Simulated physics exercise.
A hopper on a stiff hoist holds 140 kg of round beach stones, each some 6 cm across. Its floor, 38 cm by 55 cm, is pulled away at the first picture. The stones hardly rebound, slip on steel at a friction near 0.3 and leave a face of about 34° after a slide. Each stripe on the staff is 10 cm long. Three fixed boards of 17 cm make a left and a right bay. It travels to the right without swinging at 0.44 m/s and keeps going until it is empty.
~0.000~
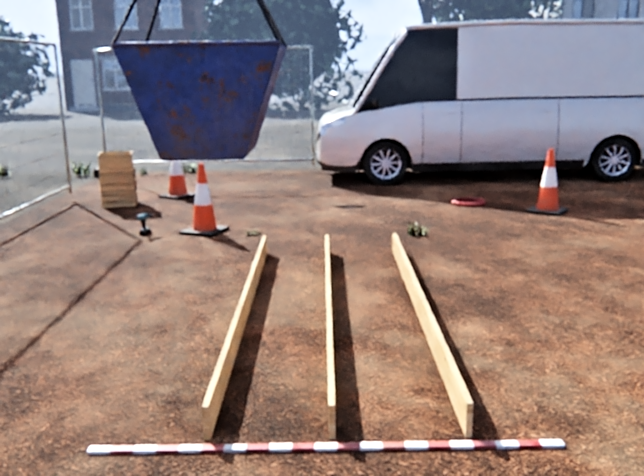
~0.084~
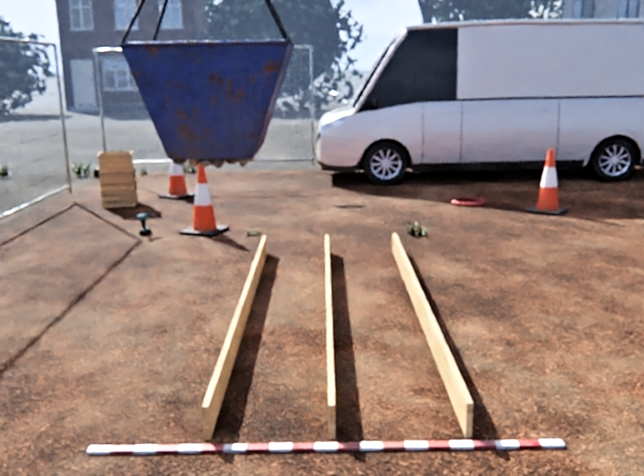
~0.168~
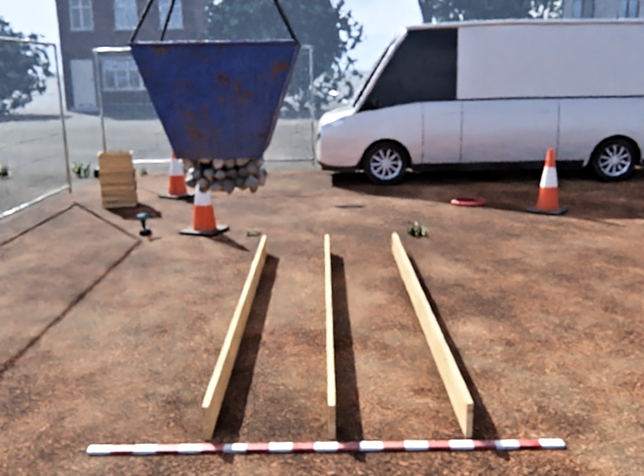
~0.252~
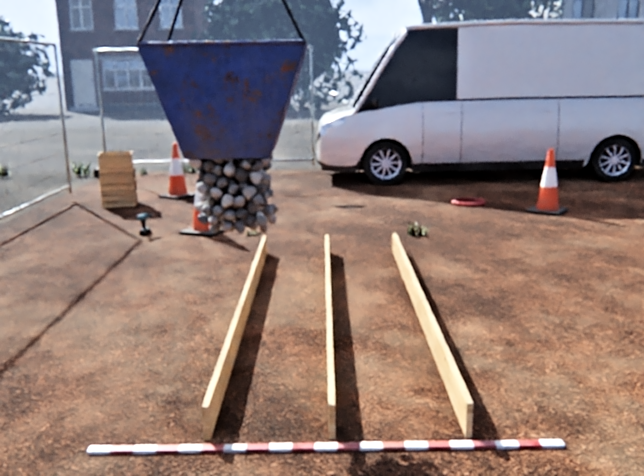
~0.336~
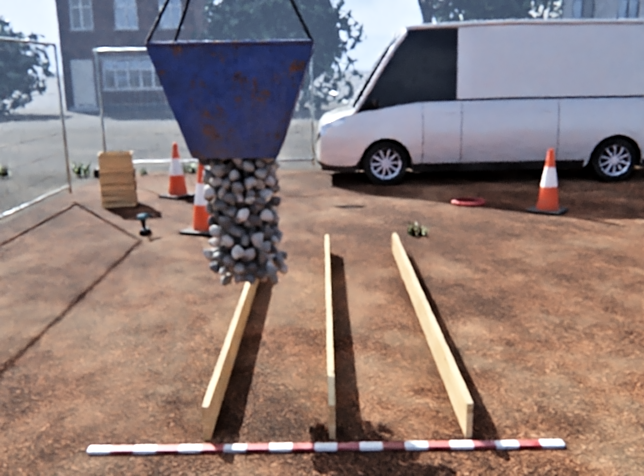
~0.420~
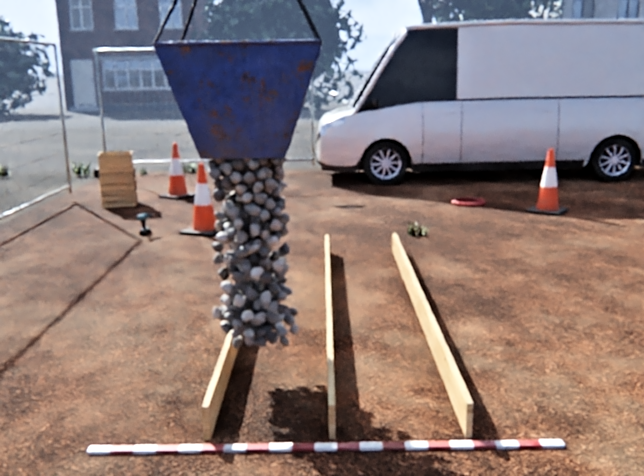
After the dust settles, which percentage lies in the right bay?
About 2 per cent.
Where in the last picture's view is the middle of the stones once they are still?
Their middle is at about (279, 367).
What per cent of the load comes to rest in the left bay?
Near 100 in a hundred.
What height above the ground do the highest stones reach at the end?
Some 22 cm high.
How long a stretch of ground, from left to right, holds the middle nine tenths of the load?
Roughly 50 cm.
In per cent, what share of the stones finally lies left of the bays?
Some 0 per cent of the load.
After 0.7 s, 0 % in the hopper, 100 % falling or lying in the left bay; the stones farthest right are at (323, 367).
After 1.1 s, 0 % in the hopper, 98 % falling or lying in the left bay, 2 % falling or lying in the right bay; the stones farthest right are at (386, 369).
After 1.7 s, 0 % in the hopper, 98 % falling or lying in the left bay, 2 % falling or lying in the right bay; the stones farthest right are at (406, 369).
After 2.6 s, 0 % in the hopper, 98 % falling or lying in the left bay, 2 % falling or lying in the right bay; the stones farthest right are at (406, 369).
After 4.5 s, 0 % in the hopper, 98 % in the left bay, 2 % in the right bay; the stones farthest right are at (406, 369).
